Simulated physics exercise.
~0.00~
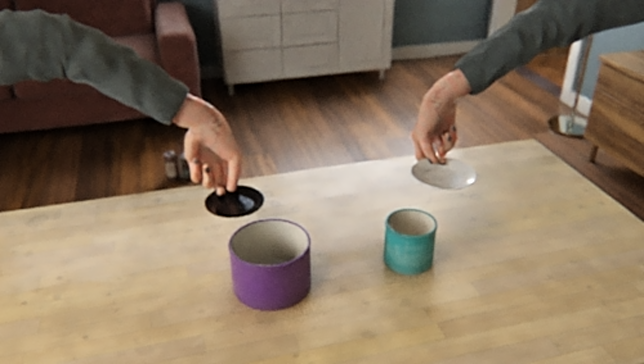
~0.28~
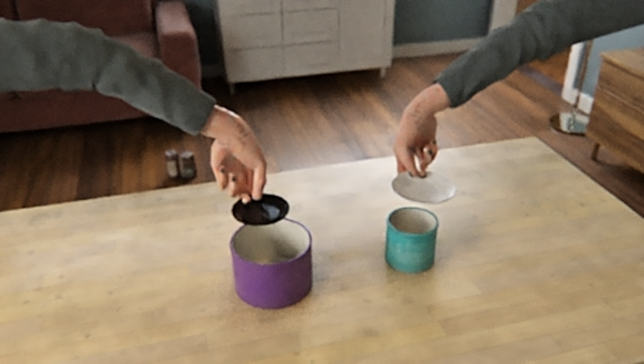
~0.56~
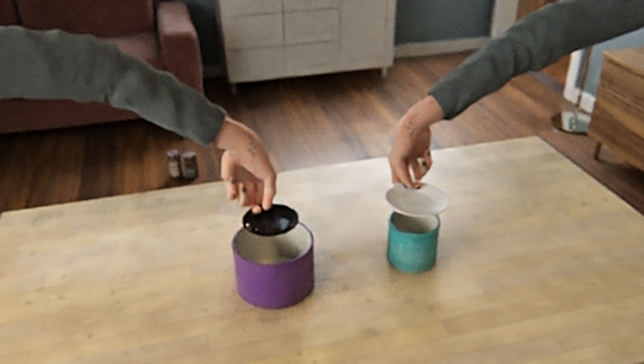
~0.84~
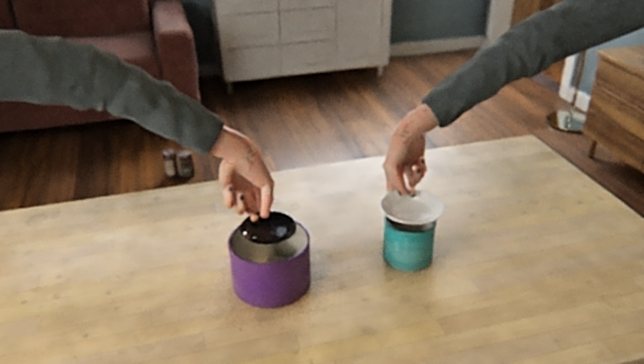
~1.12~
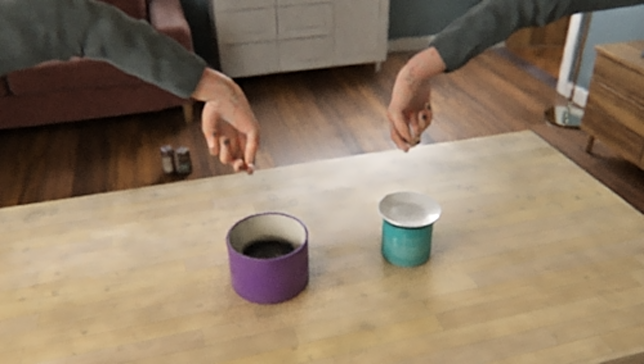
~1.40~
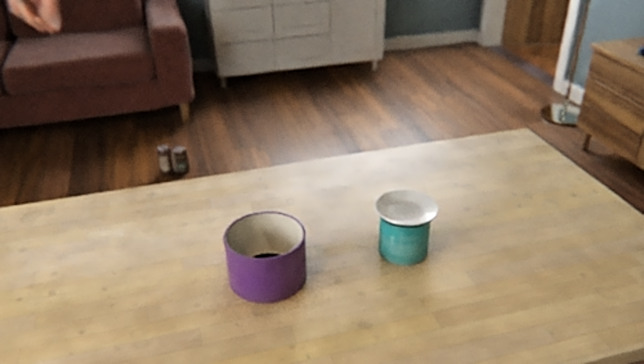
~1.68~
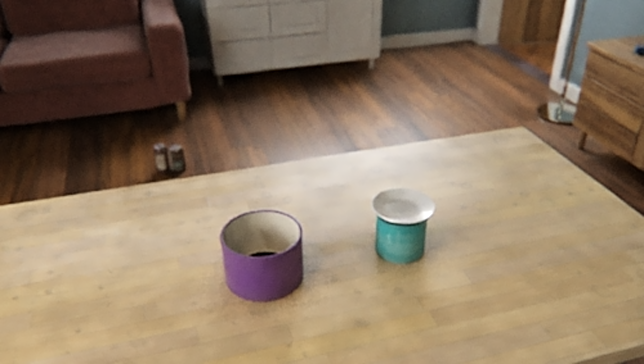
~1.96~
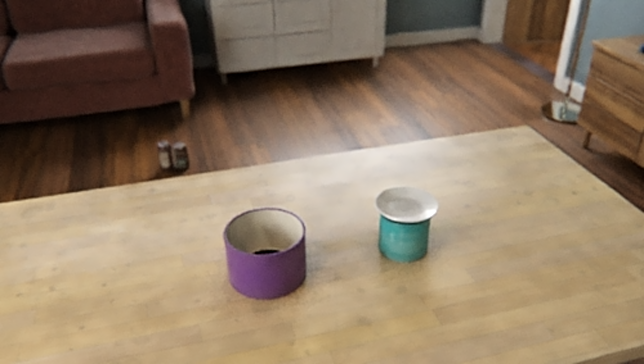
Two hands release discs over pots; the white saucer rests on top, the black plate drops inside.
